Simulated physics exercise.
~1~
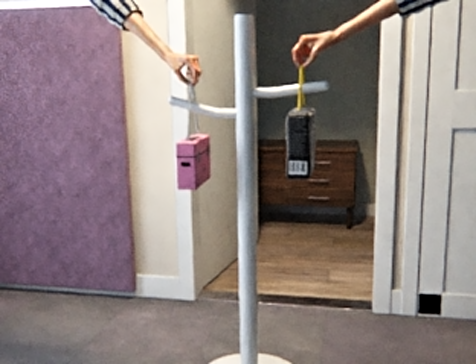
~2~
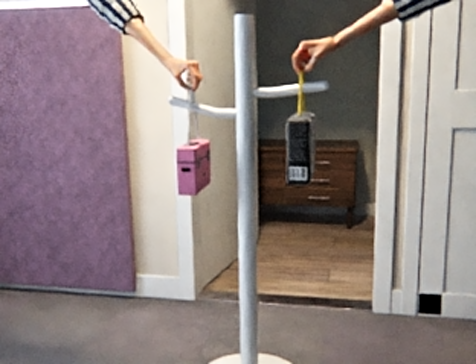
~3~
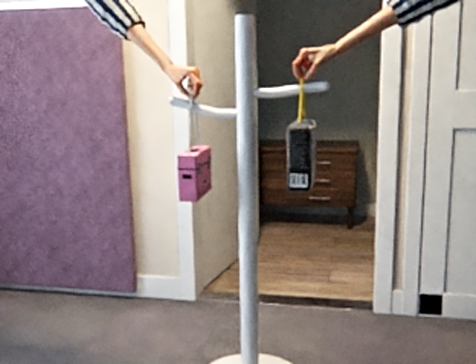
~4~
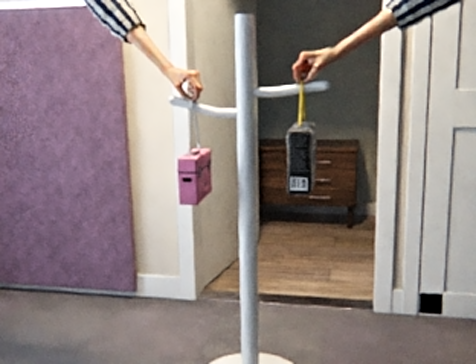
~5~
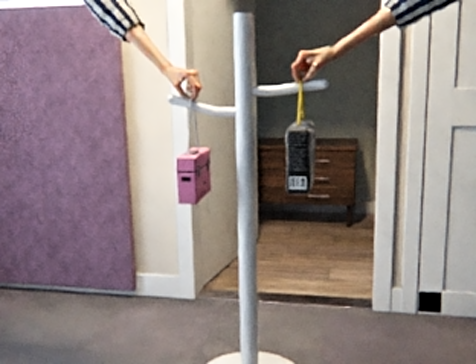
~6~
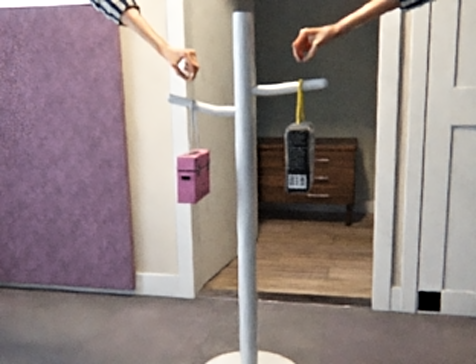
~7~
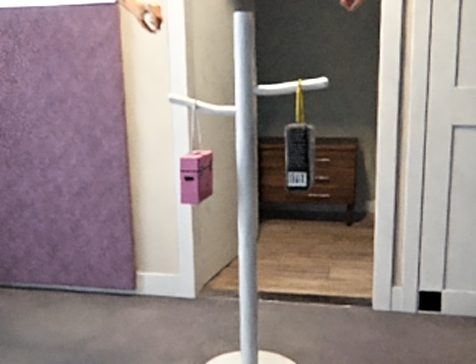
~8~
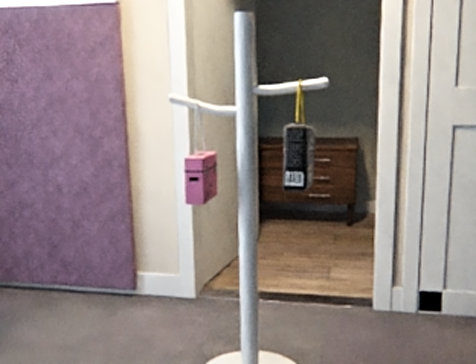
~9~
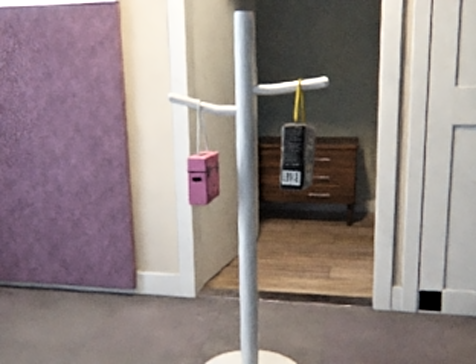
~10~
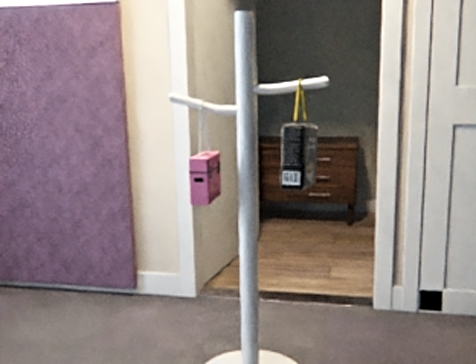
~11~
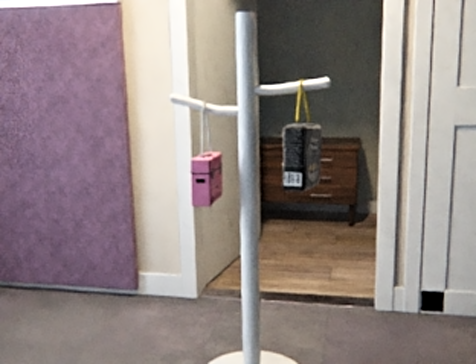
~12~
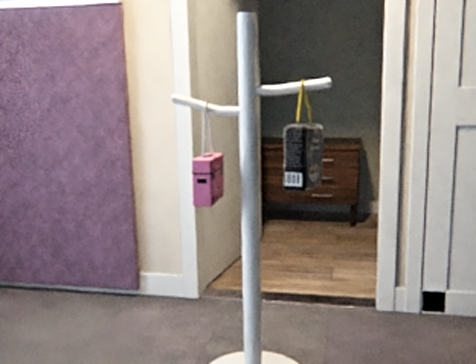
Two hands lowering a pink case and a black bag onto a white post's pegs, then withdrawing, leaving both hanging.
